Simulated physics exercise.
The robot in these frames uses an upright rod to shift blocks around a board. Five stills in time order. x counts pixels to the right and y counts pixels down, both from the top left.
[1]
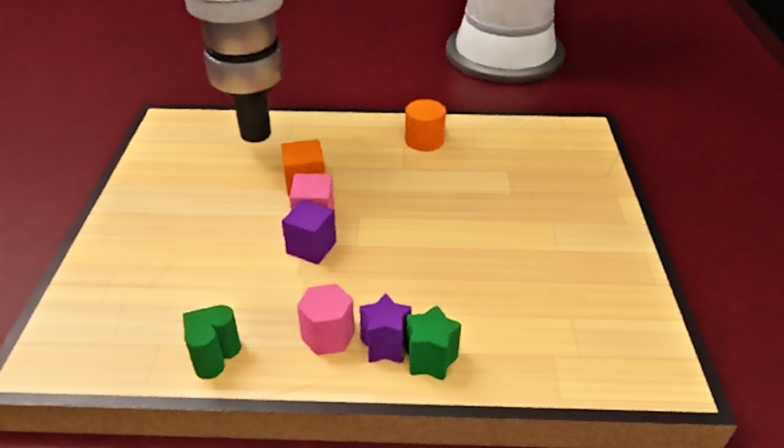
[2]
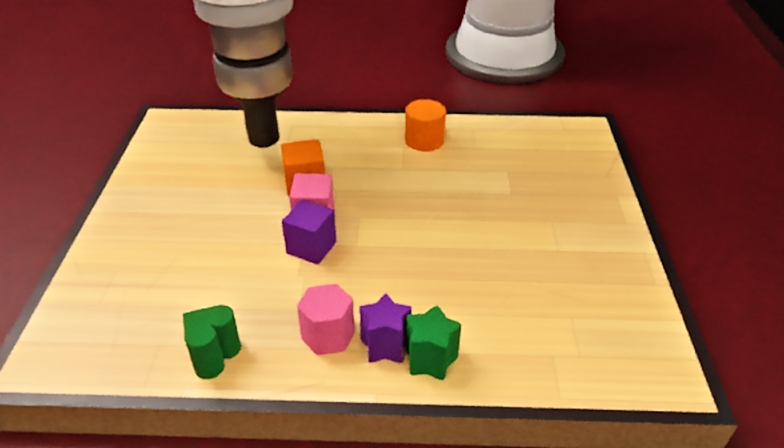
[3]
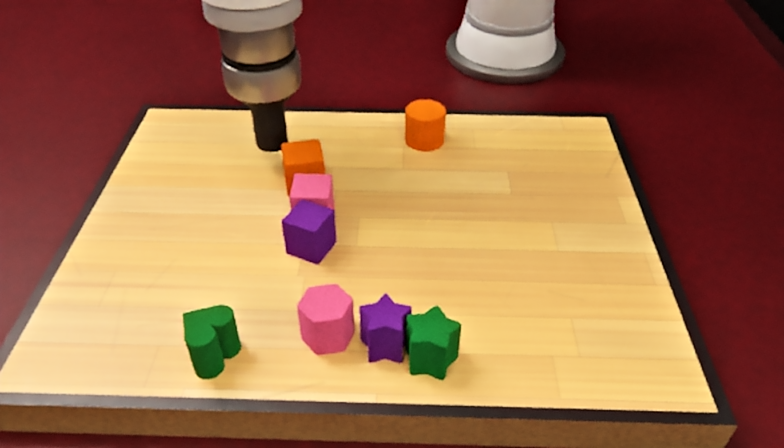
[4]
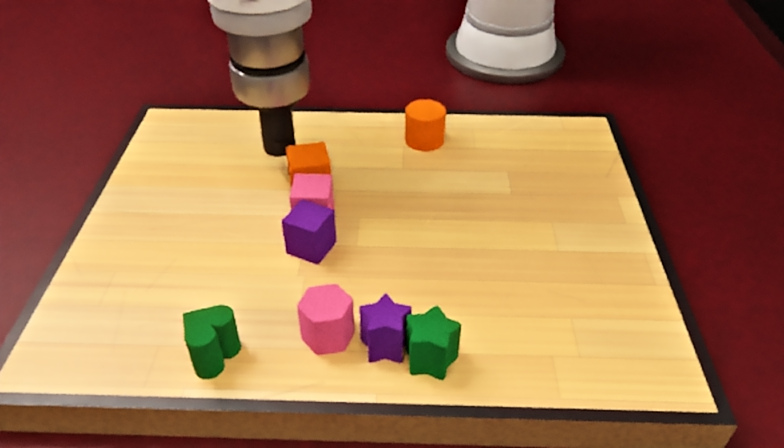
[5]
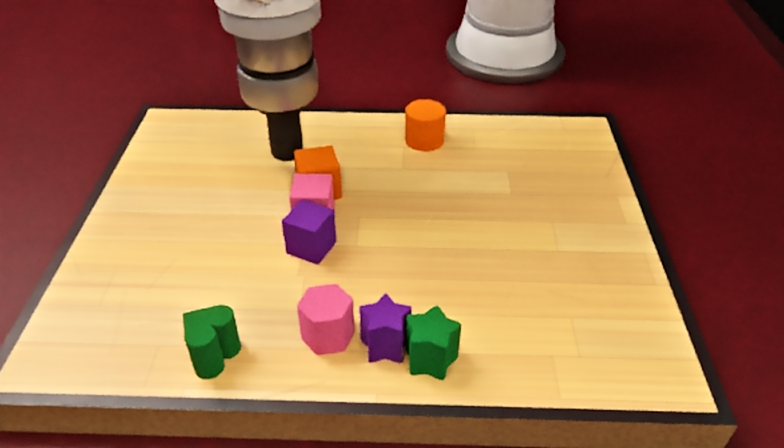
A light wooden board with dark edges sits on a deep red surface, seen from above at an angle by a still camera. Orange, pink and purple blocks line up left of centre below a robot's dark rod, with an orange cylinder behind and a green heart, pink hexagon, purple star and green star in front. The rod slides slightly right and forward, then nudges the orange block a little rightward.
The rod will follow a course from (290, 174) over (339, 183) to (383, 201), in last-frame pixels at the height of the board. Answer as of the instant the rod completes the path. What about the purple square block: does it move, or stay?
Put simply, it goes somewhere else.
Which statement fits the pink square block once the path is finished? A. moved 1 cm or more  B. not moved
I'll go with A - moved 1 cm or more.
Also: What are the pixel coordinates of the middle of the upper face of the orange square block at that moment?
It will likely be found at (373, 192).
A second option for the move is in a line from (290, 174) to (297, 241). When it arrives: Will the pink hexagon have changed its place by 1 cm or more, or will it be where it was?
When the path is over, the pink hexagon is still on its spot.
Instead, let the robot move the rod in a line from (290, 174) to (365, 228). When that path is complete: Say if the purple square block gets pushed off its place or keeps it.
It is no longer where it was.
What follows on the original path. One third of the way, rod (322, 158); purple square block (307, 218); pink square block (316, 192), turned 20° clockwise; orange square block (344, 169), turned 25° clockwise.
Two thirds of the way, rod (353, 168); purple square block (302, 222); pink square block (320, 194), turned 40° clockwise; orange square block (361, 182), turned 60° clockwise.
At the end, rod (383, 180); purple square block (301, 222); pink square block (322, 195), turned 45° clockwise; orange square block (373, 192), turned 105° clockwise.
